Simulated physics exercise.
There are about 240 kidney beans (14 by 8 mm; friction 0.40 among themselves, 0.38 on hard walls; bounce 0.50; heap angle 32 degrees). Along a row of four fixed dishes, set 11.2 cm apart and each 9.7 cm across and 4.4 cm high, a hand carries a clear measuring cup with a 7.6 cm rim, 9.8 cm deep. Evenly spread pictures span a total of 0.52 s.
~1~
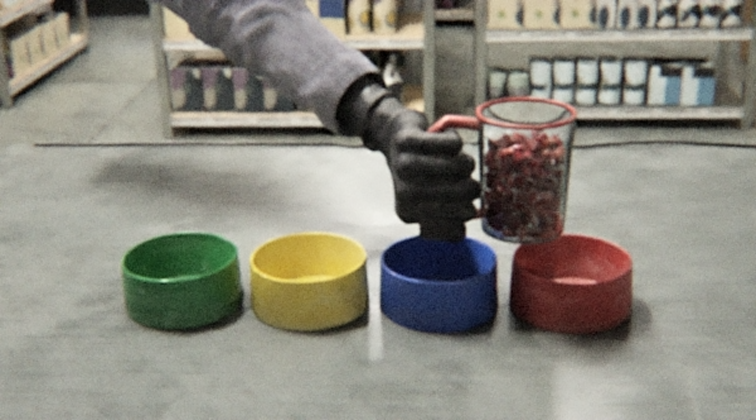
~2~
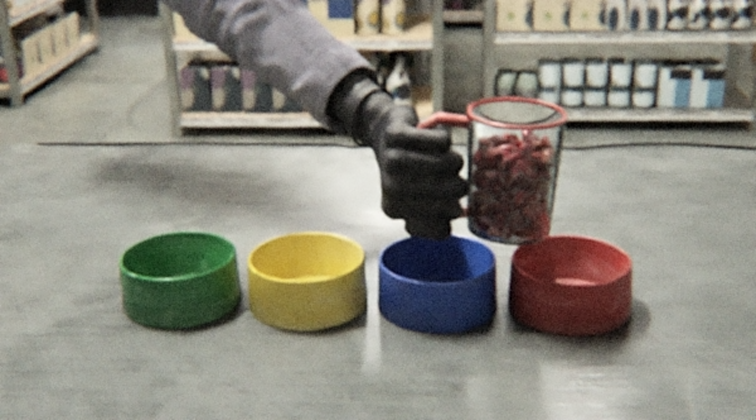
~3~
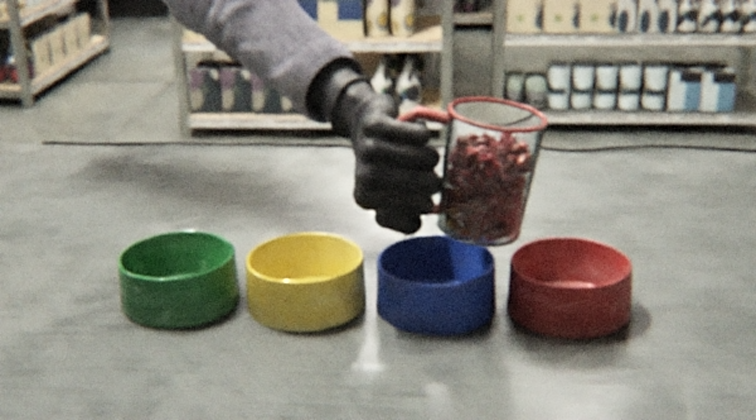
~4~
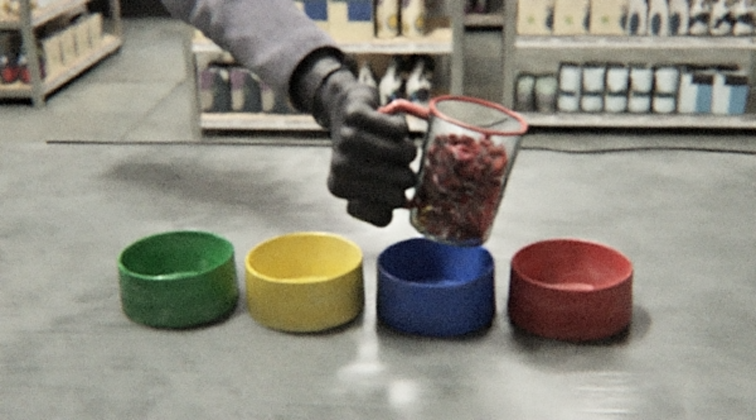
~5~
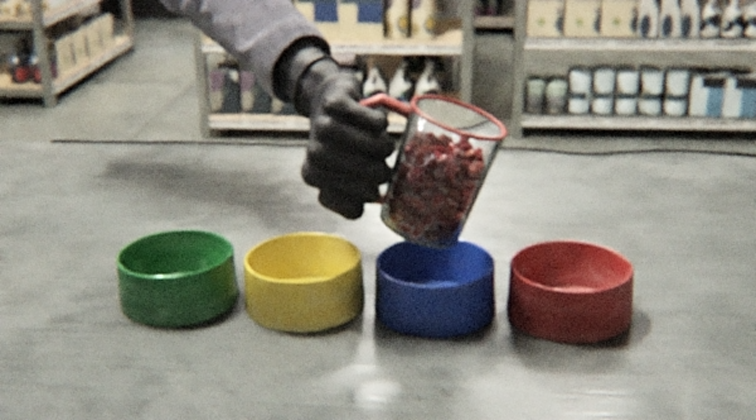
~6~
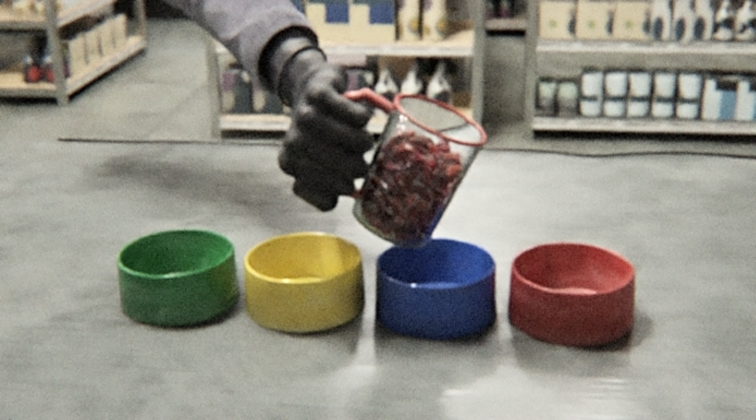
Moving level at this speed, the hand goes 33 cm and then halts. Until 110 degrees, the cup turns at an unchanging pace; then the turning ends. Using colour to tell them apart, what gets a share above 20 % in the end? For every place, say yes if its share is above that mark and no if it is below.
Red: No, blue: No, green: Yes, yellow: No, counter: No.
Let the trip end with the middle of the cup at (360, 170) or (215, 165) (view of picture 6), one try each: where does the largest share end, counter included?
First try: Blue; second try: Yellow.
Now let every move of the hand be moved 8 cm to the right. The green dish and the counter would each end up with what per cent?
Shares would be green 0 and counter 0.
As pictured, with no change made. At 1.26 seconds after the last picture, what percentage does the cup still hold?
Somewhere near 100 per cent of the load.
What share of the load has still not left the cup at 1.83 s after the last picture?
About 50 per cent.
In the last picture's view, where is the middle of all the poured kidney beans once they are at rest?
Somewhere around (187, 272) in the final frame.
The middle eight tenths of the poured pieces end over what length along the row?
The stretch is around 6 cm long.
Then, 0.76 s after the last picture, tilt 64 degrees; cup holds 100 %.
Then, 1.26 s after the last picture, tilt 91 degrees; cup holds 100 %.
Then, 1.83 s after the last picture, tilt 110 degrees; cup holds 50 %, green 50 %.
In the end, red 0 %, blue 0 %, green 100 %, yellow 0 %, counter 0 %.
